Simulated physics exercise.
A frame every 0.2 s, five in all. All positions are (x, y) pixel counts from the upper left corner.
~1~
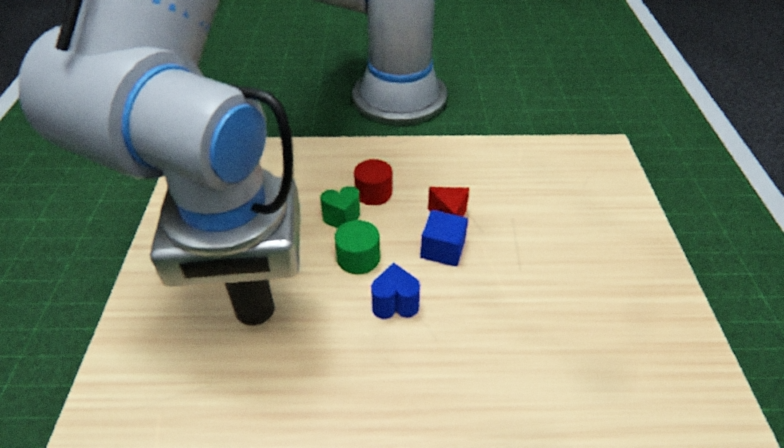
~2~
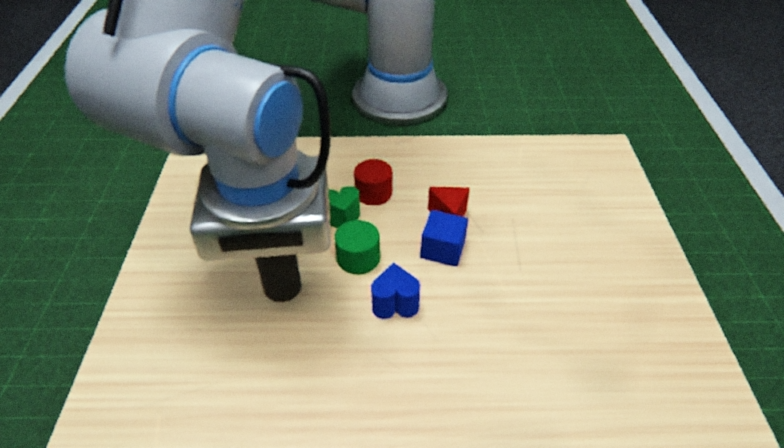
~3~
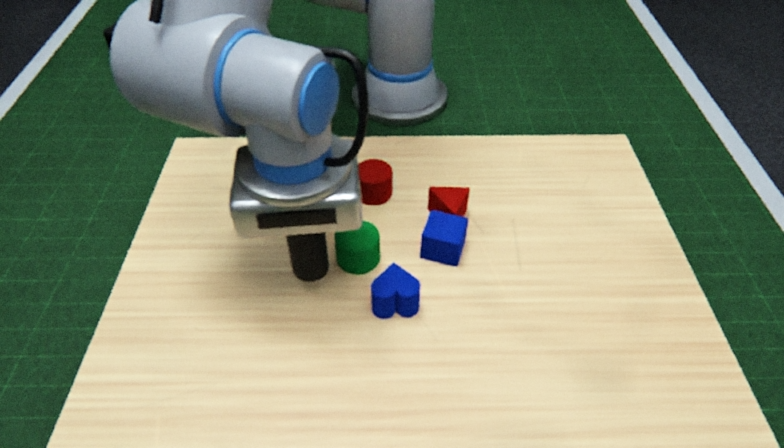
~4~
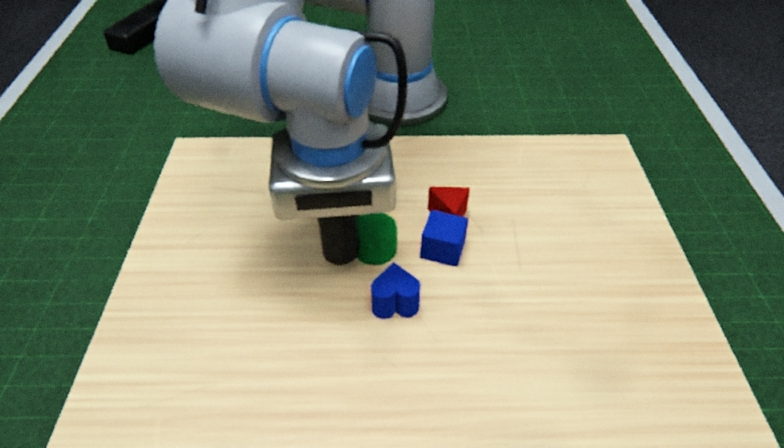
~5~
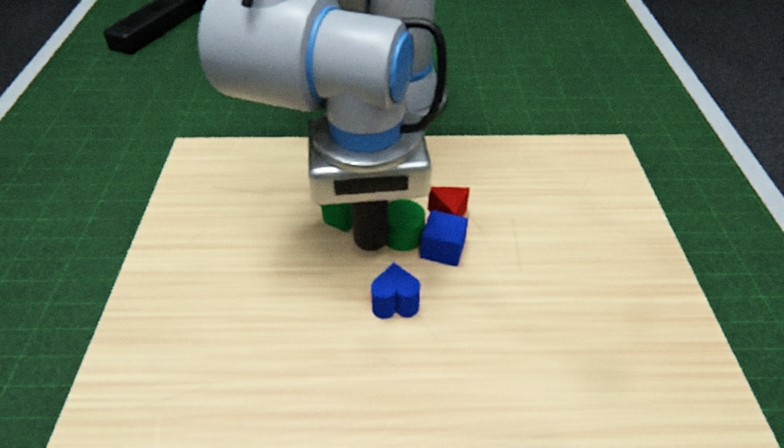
A grey robot arm with blue rings holds a short black pusher over a pale wooden table on a green floor, seen from above by a still camera. Red, green and blue blocks sit near the middle, among them a green disc and a blue heart nearest the viewer. The arm sweeps right and away, passing the green heart and pushing the disc right, up beside the blue four-sided block.
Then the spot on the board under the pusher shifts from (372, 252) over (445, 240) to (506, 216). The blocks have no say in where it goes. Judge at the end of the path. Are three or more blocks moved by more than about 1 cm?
That would be a yes.
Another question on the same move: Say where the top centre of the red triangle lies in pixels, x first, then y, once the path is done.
My prediction: (478, 170).
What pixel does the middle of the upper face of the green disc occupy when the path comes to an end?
Its top centre is at about (457, 186).
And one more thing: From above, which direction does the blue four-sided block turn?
If we look at it from overhead, the blue four-sided block pivots clockwise.
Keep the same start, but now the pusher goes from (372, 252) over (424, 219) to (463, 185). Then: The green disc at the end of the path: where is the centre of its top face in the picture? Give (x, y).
I expect it at (501, 160).
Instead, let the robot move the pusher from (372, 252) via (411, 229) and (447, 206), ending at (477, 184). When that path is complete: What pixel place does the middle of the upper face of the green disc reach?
The spot you're after is about (514, 157) in the image.
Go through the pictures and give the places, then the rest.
In the first frame, lower end of the pusher at (255, 310), tops of blocks, green heart-shaped block at (340, 196), green disc at (357, 235), blue four-sided block at (445, 226), red triangle at (451, 195).
In the second frame, pusher at (283, 288), blocks as before.
In the third frame, pusher at (311, 268), blocks as before.
In the fourth frame, pusher at (341, 252), green disc at (375, 226).
In the fifth frame, pusher at (371, 238), green heart-shaped block hidden, green disc at (404, 213), blue four-sided block at (445, 226), red triangle at (451, 195).
What follows on the original path. One third of the way, pusher at (422, 230); green disc at (436, 196); blue four-sided block at (467, 224), turned 30° clockwise; red triangle at (464, 184), turned 15° clockwise.
Two thirds of the way, pusher at (470, 221); green disc at (457, 186); blue four-sided block at (513, 225), turned 60° clockwise; red triangle at (478, 171).
At the end, pusher at (509, 203); green heart-shaped block not moved; green disc at (457, 186); blue four-sided block at (528, 222), turned 115° clockwise; red triangle at (478, 170).
